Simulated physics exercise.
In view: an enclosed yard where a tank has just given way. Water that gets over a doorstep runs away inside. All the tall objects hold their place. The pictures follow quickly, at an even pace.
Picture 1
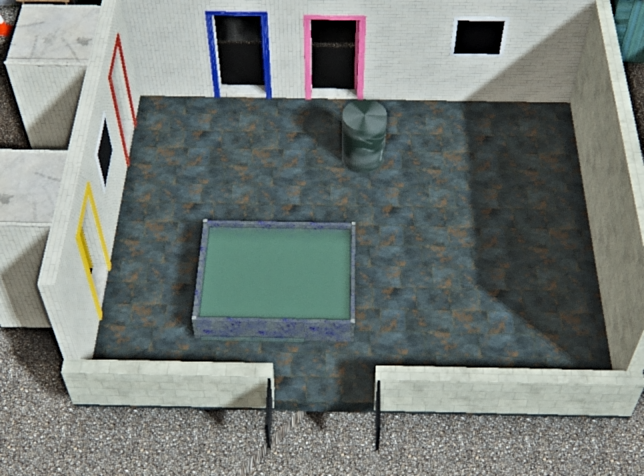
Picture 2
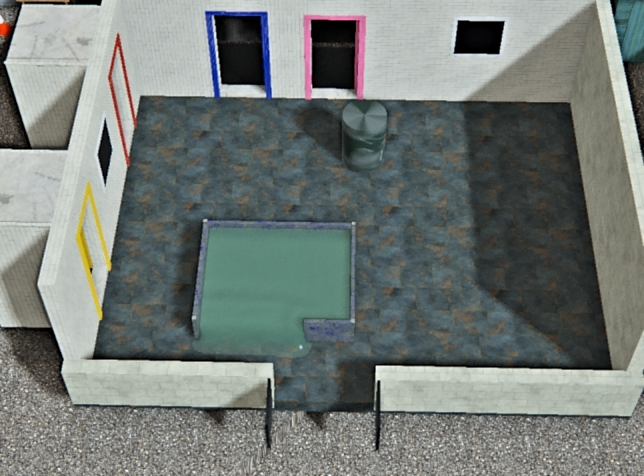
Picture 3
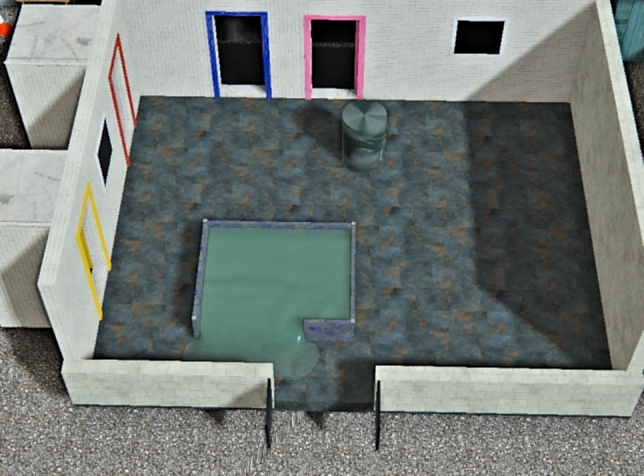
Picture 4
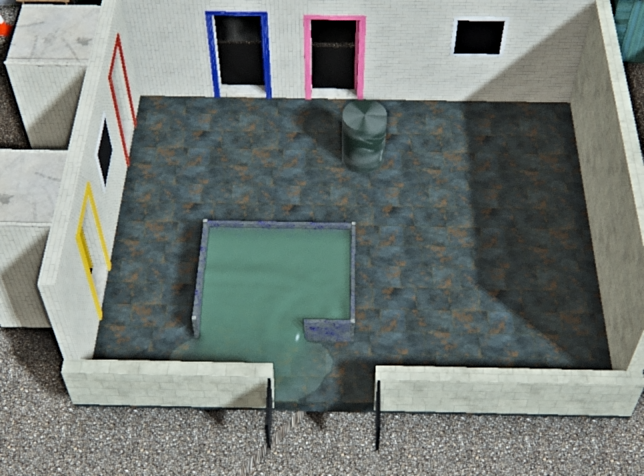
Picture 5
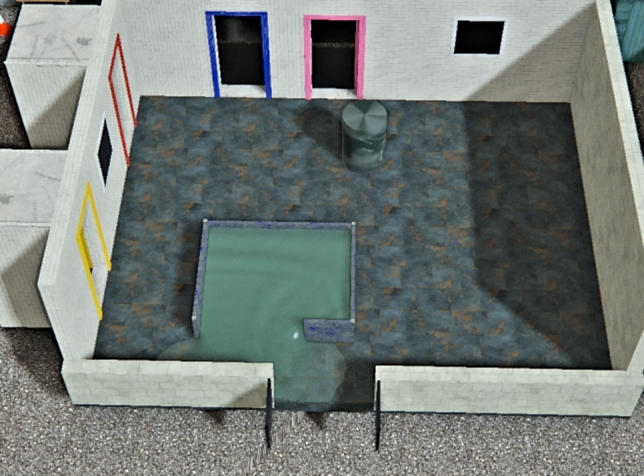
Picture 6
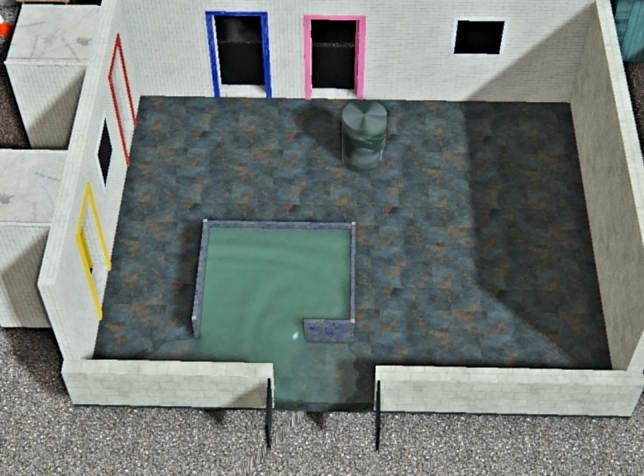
In a walled yard, green water pours from a broken tank and spreads across the floor.
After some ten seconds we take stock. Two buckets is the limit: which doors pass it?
One by one: The yellow door admits no more than that; the blue door admits no more than that; the red door admits no more than that; the pink door admits no more than that.
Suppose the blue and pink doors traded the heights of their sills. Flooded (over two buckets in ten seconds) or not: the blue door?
The blue one passes that mark.
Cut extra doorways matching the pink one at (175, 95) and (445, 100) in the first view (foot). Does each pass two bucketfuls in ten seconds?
As listed: Passes that mark, takes less.
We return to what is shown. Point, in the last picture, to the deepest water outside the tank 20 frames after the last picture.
I would point to (89, 383).
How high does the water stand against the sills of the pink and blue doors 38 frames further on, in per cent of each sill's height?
In turn 40 and 110 per cent.
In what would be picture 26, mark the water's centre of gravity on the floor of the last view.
I would point to (236, 310).
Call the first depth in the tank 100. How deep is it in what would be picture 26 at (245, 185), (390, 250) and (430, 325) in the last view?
In turn 0, 0 and 2 in a hundred.
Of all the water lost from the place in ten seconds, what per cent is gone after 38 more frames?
Close to 80 %.
A moment on, water covers 5 % of the floor; the yellow door not reached, the blue door not reached, the red door not reached, the pink door not reached.
Next, water covers 10 % of the floor; the yellow door wet at the sill, nothing in, the blue door not reached, the red door not reached, the pink door not reached.
Then, water covers 25 % of the floor; the yellow door wet at the sill, nothing in, the blue door not reached, the red door wet at the sill, nothing in, the pink door not reached.
Later, water covers 45 % of the floor; the yellow door wet at the sill, nothing in, the blue door wet at the sill, nothing in, the red door wet at the sill, nothing in, the pink door not reached.
In the end, water covers 65 % of the floor; the yellow door wet at the sill, nothing in, the blue door wet at the sill, nothing in, the red door wet at the sill, nothing in, the pink door under two buckets in.
